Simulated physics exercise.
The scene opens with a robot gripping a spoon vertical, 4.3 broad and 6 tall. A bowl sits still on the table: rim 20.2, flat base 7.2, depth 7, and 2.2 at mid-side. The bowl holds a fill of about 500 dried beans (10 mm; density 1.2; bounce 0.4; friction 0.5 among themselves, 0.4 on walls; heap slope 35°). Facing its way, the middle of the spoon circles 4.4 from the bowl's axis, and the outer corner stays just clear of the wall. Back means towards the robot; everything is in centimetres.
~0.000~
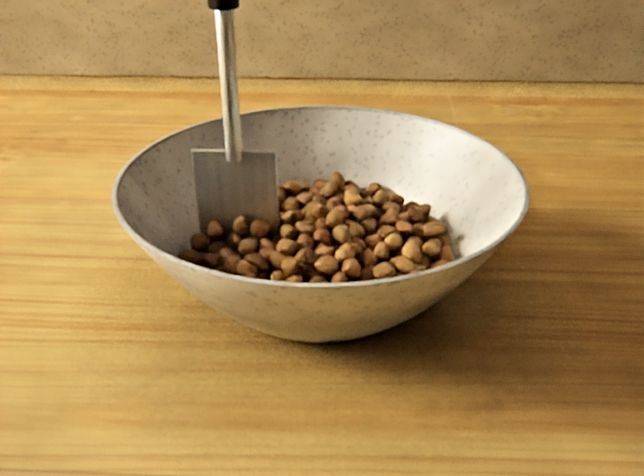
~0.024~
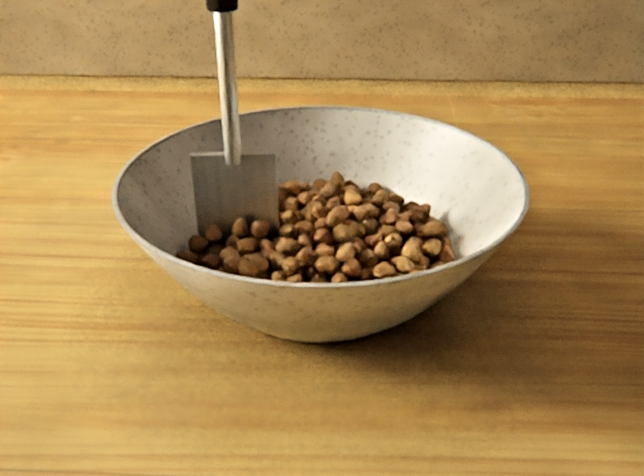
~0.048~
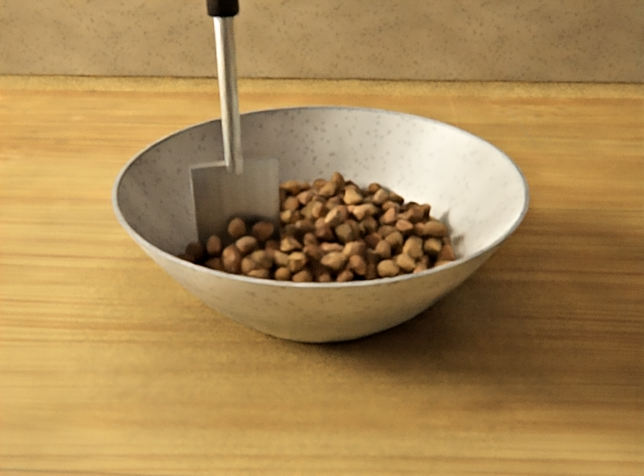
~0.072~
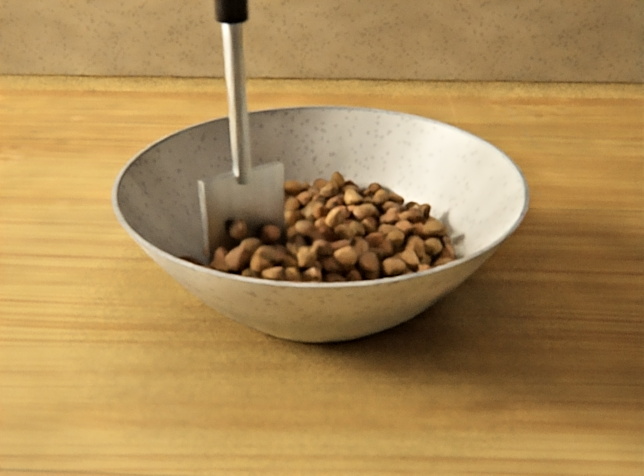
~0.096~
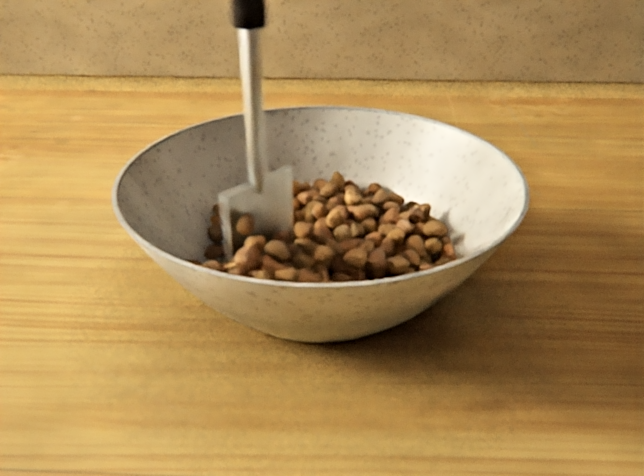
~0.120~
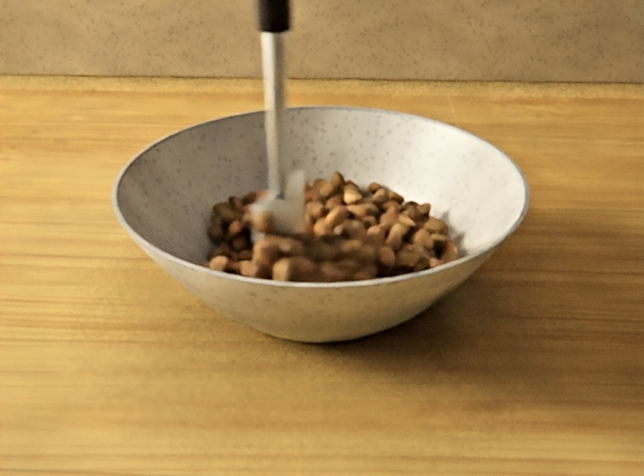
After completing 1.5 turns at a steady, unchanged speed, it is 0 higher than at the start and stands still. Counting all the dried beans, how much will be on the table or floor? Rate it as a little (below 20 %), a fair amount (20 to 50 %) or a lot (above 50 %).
A little.
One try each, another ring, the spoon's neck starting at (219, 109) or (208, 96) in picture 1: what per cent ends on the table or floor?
Close to 10 per cent for the first and close to 10 per cent for the second.
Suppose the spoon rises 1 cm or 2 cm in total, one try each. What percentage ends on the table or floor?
Some 5 and 5 per cent.
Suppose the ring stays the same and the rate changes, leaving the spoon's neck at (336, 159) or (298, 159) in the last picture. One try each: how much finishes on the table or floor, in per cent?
Roughly 30 per cent on the first try and 15 per cent on the second.
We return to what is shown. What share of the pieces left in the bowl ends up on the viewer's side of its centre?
Roughly 45 per cent.
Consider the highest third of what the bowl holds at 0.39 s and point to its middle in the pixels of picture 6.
Roughly pixel (339, 156).
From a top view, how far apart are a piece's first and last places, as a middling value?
About 8 centimetres.
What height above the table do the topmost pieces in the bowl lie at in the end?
Roughly 7.0 centimetres.
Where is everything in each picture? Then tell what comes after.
The first picture shows spoon neck at (232, 122), 0° round; upper third of the load around (326, 233), from x 190 to 445, top at y 180; 502 in the bowl.
The second picture shows spoon neck at (231, 125), 5° round; upper third of the load around (326, 235), from x 190 to 445, top at y 180.
The third picture shows spoon neck at (232, 133), 19° round; upper third of the load around (324, 244), from x 185 to 445, top at y 180.
The fourth picture shows spoon neck at (240, 142), 36° round; upper third of the load around (320, 250), from x 185 to 445, top at y 180.
The fifth picture shows spoon neck at (256, 150), 52° round; upper third of the load around (322, 253), from x 195 to 445, top at y 180.
The sixth picture shows spoon neck at (279, 156), 68° round; upper third of the load around (334, 252), from x 200 to 450, top at y 180; 502 in the bowl.
After 0.39 s, 252° round, highest piece 10 above the table; 493 in the bowl, 3 on the table or floor, 6 in flight or on the tool.
After 0.66 s, 75° round, highest piece 8 above the table; 473 in the bowl, 25 on the table or floor, 4 in flight or on the tool.
After 0.99 s, 180° round, highest piece 7 above the table; 455 in the bowl, 46 on the table or floor, 1 in flight or on the tool.
After 1.69 s, 180° round, highest piece 7 above the table; 455 in the bowl, 47 on the table or floor.
At rest, 455 in the bowl, 47 on the table or floor. That is 9 % on the table or floor.
